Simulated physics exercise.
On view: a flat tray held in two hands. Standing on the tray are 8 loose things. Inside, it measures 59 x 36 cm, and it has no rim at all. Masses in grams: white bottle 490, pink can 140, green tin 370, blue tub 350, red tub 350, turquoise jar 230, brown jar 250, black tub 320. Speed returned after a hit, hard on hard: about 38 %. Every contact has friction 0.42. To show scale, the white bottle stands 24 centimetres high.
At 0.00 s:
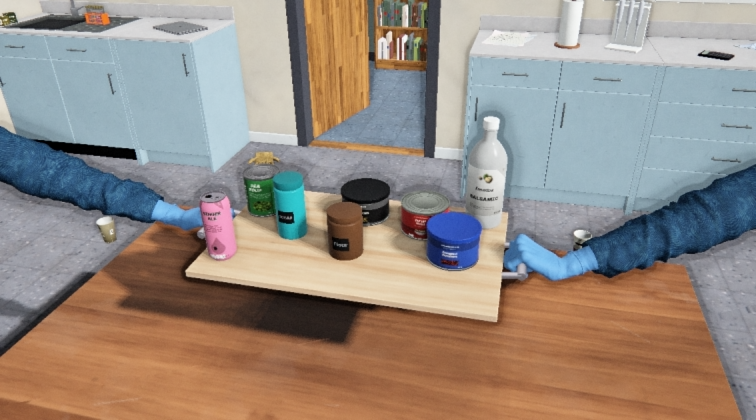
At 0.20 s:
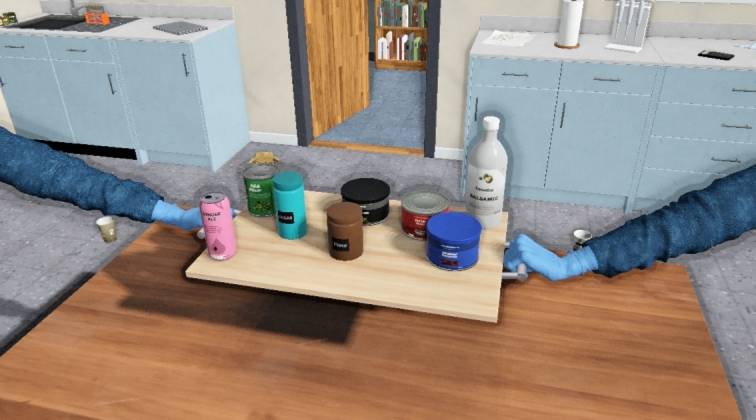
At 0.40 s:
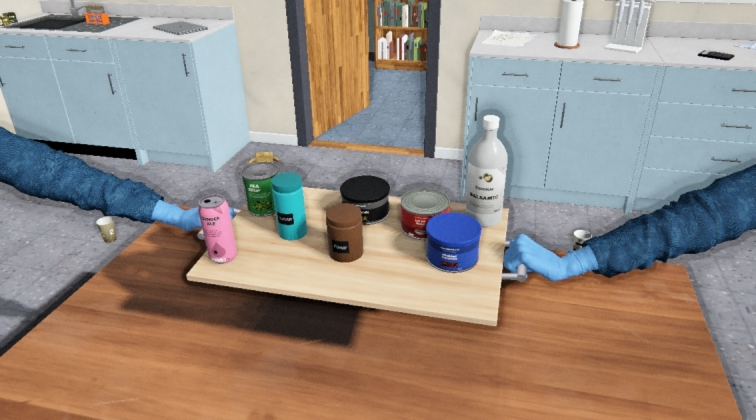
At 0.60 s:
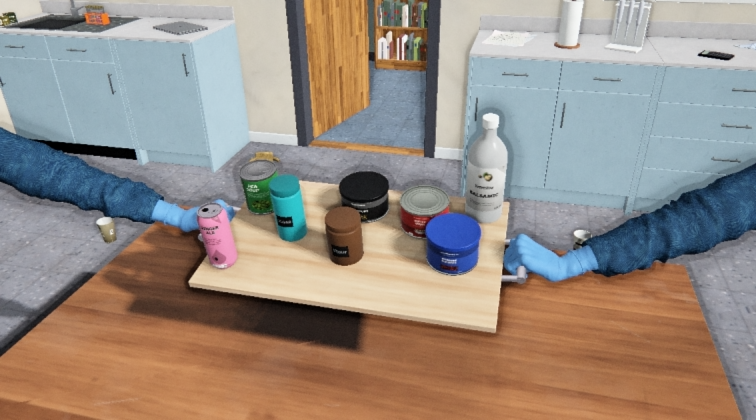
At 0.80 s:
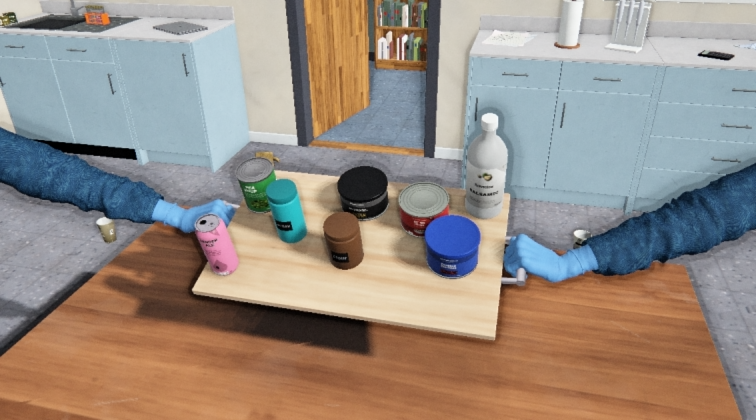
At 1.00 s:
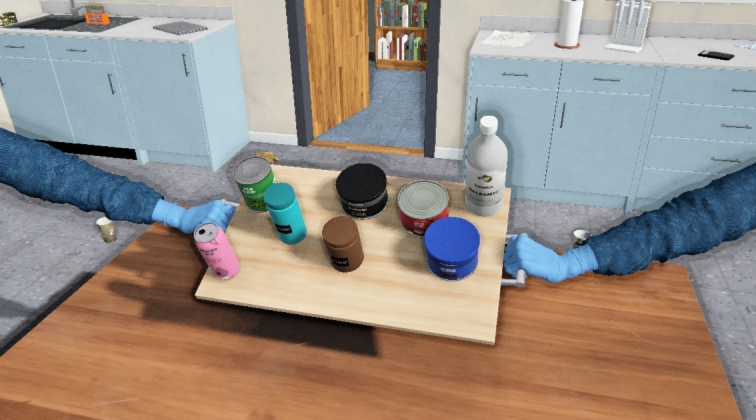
In a kitchen with pale blue cabinets and an open wooden door, a fixed camera looks down across a wooden table. Two blue-gloved hands hold a light wooden tray carrying a pink can at left, green tin, turquoise and brown jars, black and red tubs, a blue tub and a tall white bottle at right. The hands gradually tilt the tray's near edge down, and the containers lean with it, keeping their places.
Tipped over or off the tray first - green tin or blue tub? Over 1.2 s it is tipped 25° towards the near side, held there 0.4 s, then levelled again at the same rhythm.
Latter.
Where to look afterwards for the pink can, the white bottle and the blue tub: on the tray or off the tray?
Pink can: Goes out of bounds; white bottle: Goes out of bounds; blue tub: Goes out of bounds.
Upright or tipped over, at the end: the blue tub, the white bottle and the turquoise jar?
Well, the blue tub tumbles down, the white bottle tumbles down, and the turquoise jar tumbles down.
After 1.60 s, tray at 25°, near edge down; white bottle and pink can now off the tray; blue tub slid 11 cm near (432, 296); green tin slid 6 cm near (248, 205).
After 1.90 s, tray at 24°, near edge down; blue tub now off the tray; green tin slid 13 cm near (236, 232); turquoise jar slid 14 cm.
After 2.20 s, tray at 16°, near edge down; turquoise jar and brown jar now off the tray; green tin slid 21 cm near (221, 256); black tub slid 21 cm.
After 2.50 s, tray at 6°, near edge down; green tin slid 22 cm near (218, 247); red tub slid 23 cm; black tub slid 22 cm.
At rest (3.4 s), off the tray, white bottle, pink can, blue tub, turquoise jar and brown jar; not toppled but over 5 cm from the start, green tin, red tub and black tub. Seen from the same camera at the end, green tin near (218, 240). Green tin was never lost; blue tub went at 1.72 s.
